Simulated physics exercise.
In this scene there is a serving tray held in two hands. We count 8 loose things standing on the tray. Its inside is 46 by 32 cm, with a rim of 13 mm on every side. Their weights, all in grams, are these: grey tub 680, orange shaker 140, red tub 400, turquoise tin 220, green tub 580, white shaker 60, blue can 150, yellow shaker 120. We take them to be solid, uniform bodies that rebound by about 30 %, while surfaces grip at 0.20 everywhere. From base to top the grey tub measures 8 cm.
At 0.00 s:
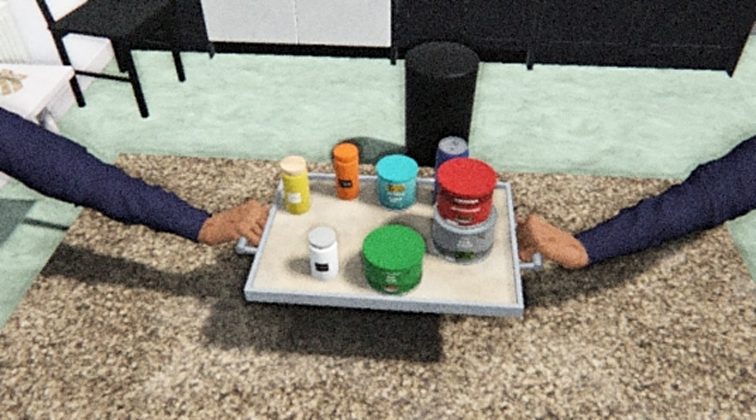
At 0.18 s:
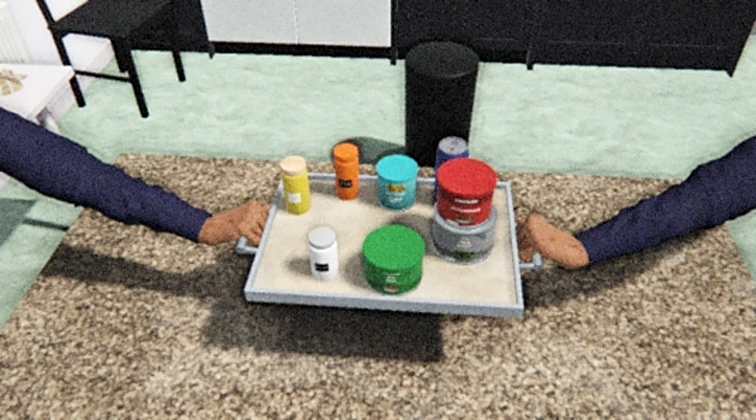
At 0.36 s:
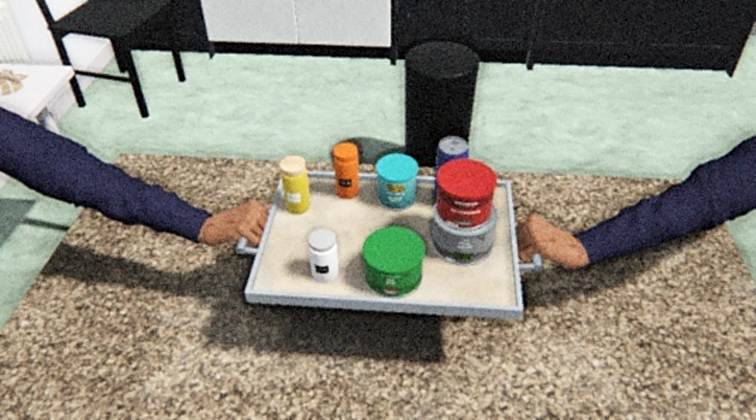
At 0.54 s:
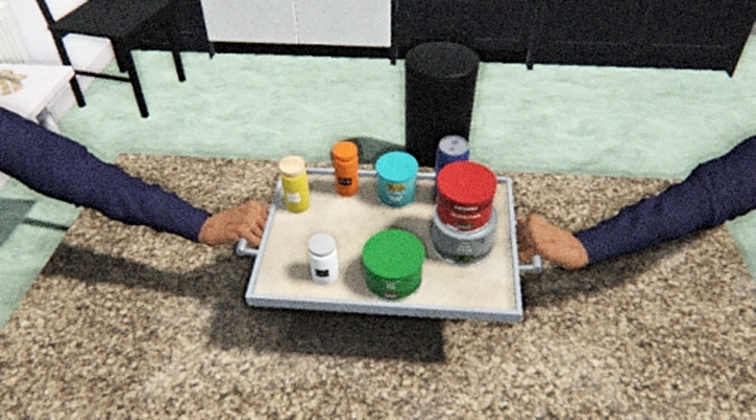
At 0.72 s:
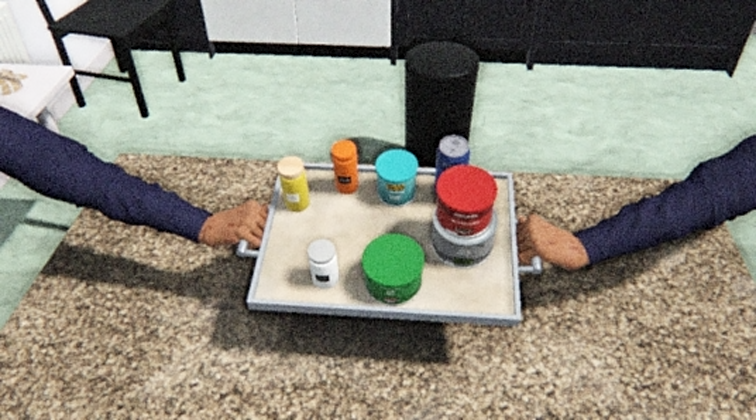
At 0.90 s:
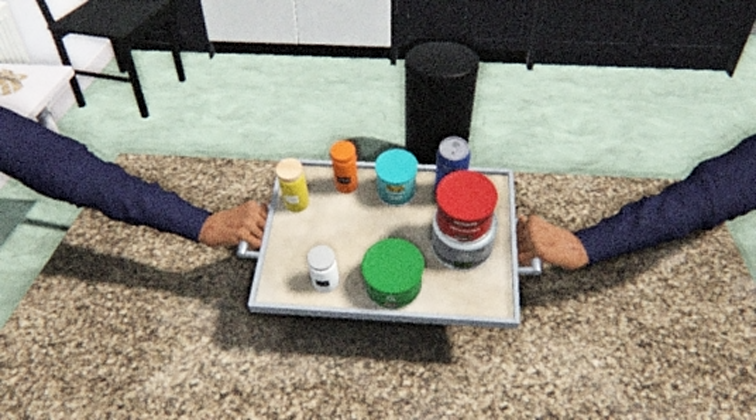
We see two hands holding a tray of colourful tubs, shakers and a blue can, a red tub stacked on a grey one; the tray starts level, then its near edge gradually tilts down while the items keep their places.
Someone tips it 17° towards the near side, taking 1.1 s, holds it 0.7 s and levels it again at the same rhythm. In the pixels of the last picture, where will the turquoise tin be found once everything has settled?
At (391, 225).
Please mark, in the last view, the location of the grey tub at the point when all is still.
Around (465, 265).
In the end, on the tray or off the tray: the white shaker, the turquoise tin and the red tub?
Well, the white shaker does come off, the turquoise tin does not come off, and the red tub does come off.
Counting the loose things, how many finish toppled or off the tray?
The number here is 4.
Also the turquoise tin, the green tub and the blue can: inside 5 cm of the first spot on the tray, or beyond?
First, the turquoise tin is moved away; second, the green tub stays in its position; third, the blue can is moved away.
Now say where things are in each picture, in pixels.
The first picture shows tray level; turquoise tin (397, 184); grey tub (464, 228).
The second picture shows tray level; red tub (465, 193); green tub (393, 261).
The third picture shows tray at 2°, near edge down; white shaker (324, 256).
The fourth picture shows tray at 5°, near edge down; yellow shaker (295, 185); grey tub (464, 230).
The fifth picture shows tray at 11°, near edge down; orange shaker (345, 168); red tub (465, 202).
The sixth picture shows tray at 14°, near edge down; turquoise tin (396, 178); green tub (393, 275).
By 1.50 s, tray at 17°, near edge down; red tub now off the tray; turquoise tin 12 cm from its spot near (391, 231); yellow shaker 20 cm from its spot.
By 2.00 s, tray at 17°, near edge down; orange shaker, white shaker and yellow shaker now off the tray; turquoise tin 12 cm from its spot near (391, 231); blue can 13 cm from its spot.
When it is over (3.5 s), off the tray, orange shaker, red tub, white shaker and yellow shaker; not toppled but over 5 cm from the start, grey tub, turquoise tin and blue can; green tub within 5 cm of the start. End places, in pixels of the last picture, turquoise tin near (391, 225).
